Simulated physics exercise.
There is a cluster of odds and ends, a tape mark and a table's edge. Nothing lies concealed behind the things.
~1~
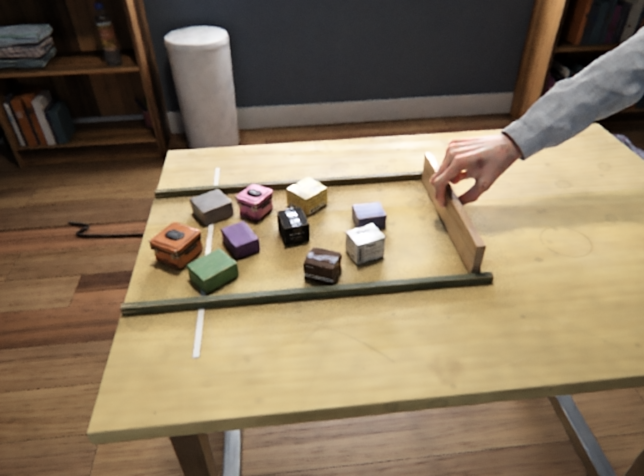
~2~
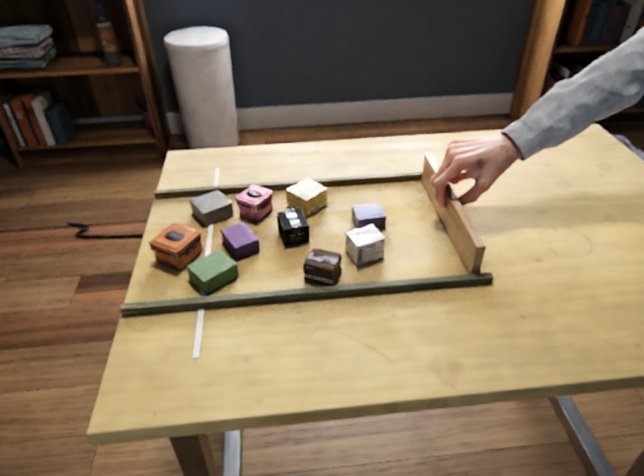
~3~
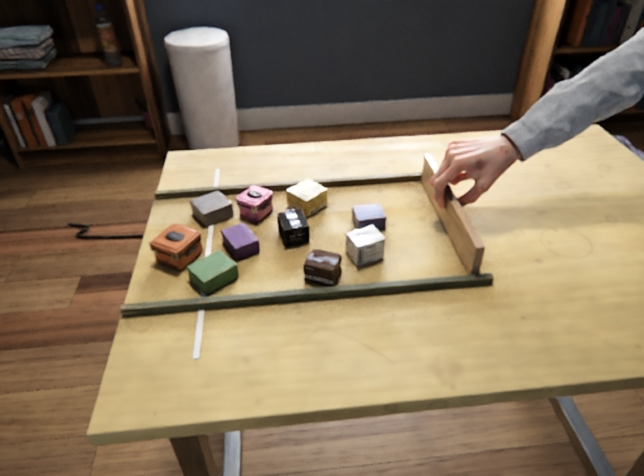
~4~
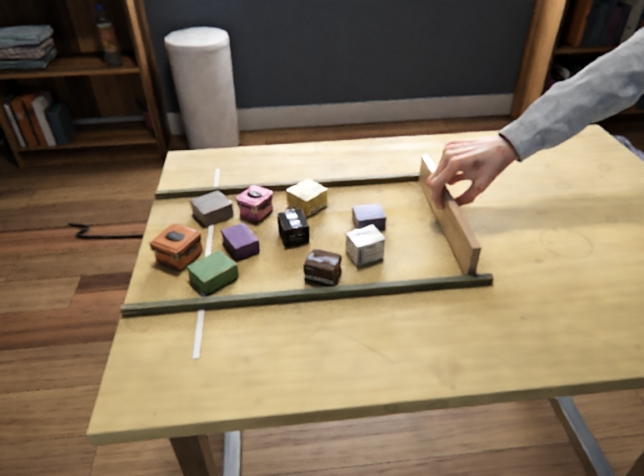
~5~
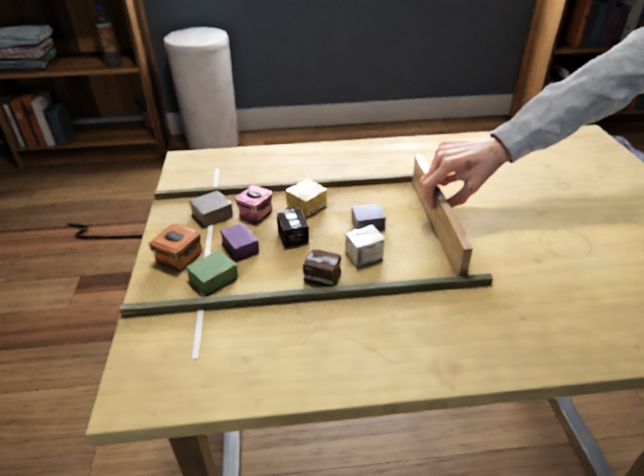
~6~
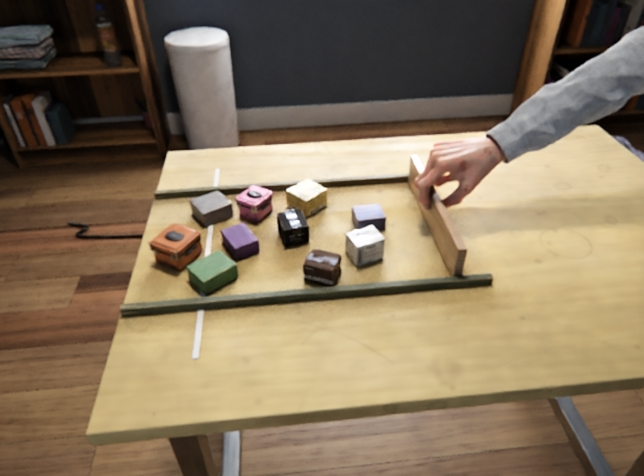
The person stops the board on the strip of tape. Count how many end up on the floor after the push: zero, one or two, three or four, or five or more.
Once it stops, the band for pieces knocked off is one to two, pretty clearly.
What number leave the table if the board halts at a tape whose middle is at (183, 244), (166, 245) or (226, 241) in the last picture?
In order, 3, 6 and 0.
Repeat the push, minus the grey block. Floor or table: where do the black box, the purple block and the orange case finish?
So: The black box does not drop, the purple block does not drop, the orange case goes down.
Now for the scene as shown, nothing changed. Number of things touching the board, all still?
4 of them.
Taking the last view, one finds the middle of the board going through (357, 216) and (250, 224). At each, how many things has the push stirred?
Respectively 2 and 10.
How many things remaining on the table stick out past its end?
The count is 1.
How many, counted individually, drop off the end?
Taken together, the number is 2.
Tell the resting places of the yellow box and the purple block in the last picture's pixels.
Final centres, first then second: (197, 196), (151, 256).
Early on, none off yet; orange case at rest near (177, 247); grey block at rest near (212, 208); green block at rest near (213, 272).
A while later, none off yet; orange case travelled about its own width near (145, 257); grey block travelled about its own width near (170, 215); green block travelled about its own width near (188, 280).
Finally, the number that fall off is one or two; lost, grey block and orange case.
